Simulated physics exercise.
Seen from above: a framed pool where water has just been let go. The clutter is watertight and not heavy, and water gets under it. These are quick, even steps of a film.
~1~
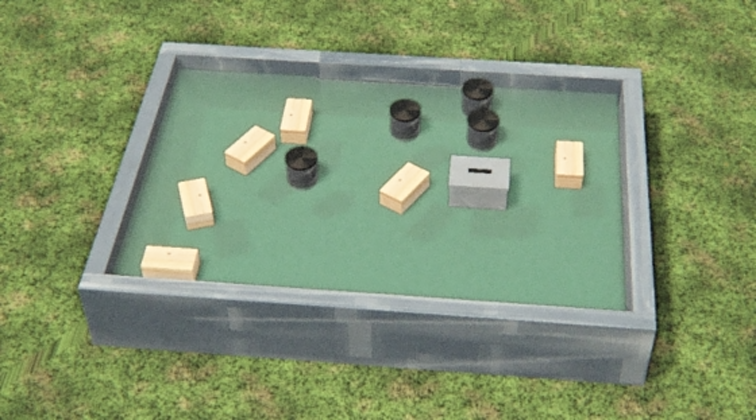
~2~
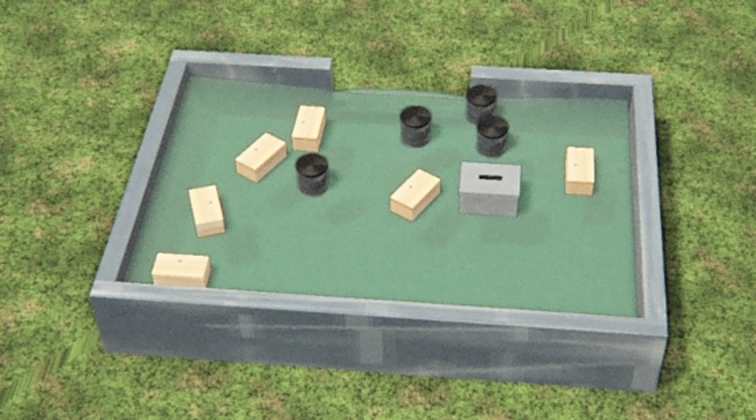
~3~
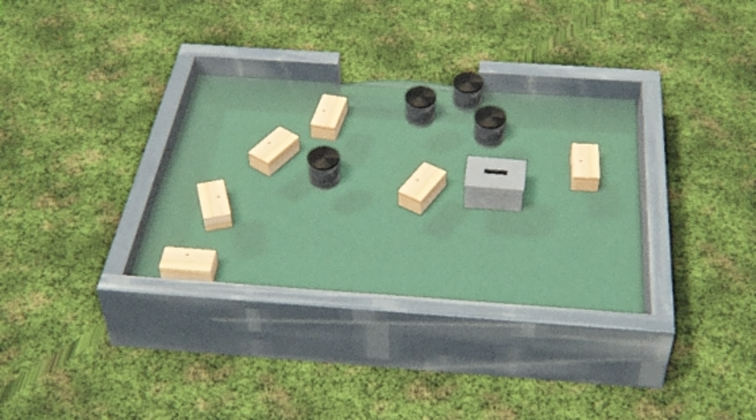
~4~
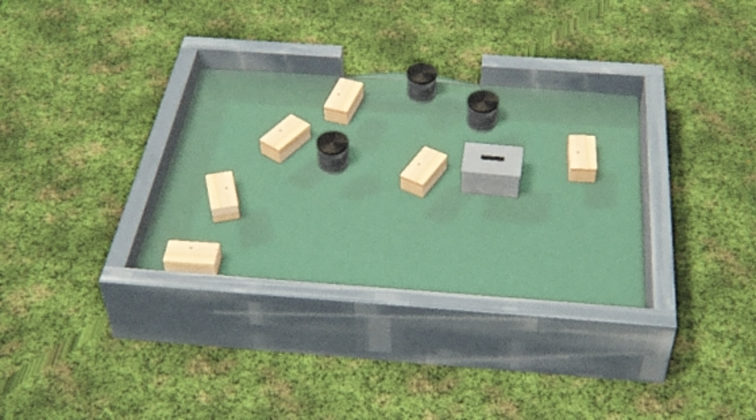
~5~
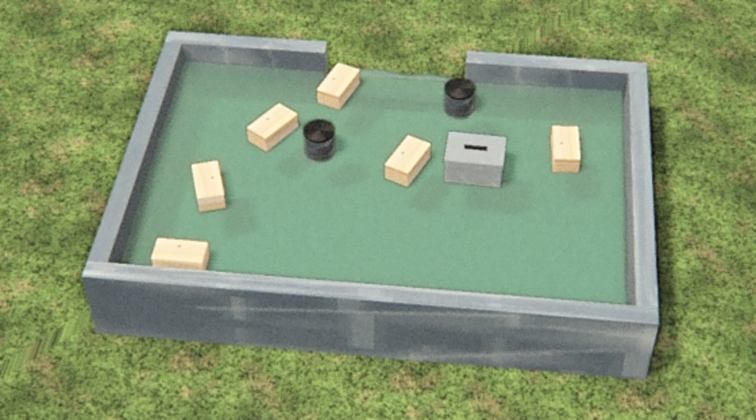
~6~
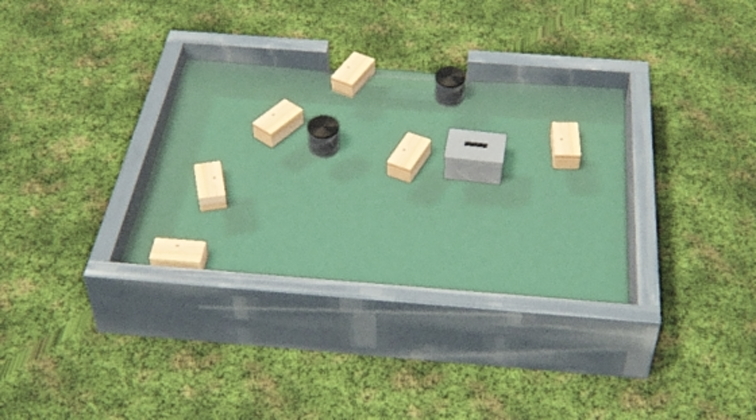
Part of a pool's back wall disappears, and floating blocks and black pails drift toward the gap.
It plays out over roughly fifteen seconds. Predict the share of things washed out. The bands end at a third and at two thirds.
It is two thirds or above.
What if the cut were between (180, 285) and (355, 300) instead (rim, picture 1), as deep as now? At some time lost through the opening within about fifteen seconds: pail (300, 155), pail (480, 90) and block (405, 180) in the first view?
In that order: Out, inside, carried outside.
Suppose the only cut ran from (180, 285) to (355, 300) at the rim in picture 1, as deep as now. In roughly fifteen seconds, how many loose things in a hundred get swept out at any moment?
Close to 60 %.
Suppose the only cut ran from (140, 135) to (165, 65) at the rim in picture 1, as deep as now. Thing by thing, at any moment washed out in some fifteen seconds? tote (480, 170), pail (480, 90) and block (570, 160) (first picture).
In turn: Still in, left behind, still in.
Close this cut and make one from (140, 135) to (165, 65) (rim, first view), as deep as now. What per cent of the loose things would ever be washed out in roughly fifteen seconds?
I make it 50 per cent.
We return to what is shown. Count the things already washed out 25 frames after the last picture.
That makes 8.
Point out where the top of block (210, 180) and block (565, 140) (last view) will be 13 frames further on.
At about (232, 167) and (526, 123).
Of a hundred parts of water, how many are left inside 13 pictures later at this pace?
Some 64 per cent.
A moment on, 4 of 11 are out; 7 afloat.
Next, 7 of 11 are out; 4 afloat.
Later, 8 of 11 are out; 3 afloat.
In the end, 9 of 11 are out; 2 afloat.
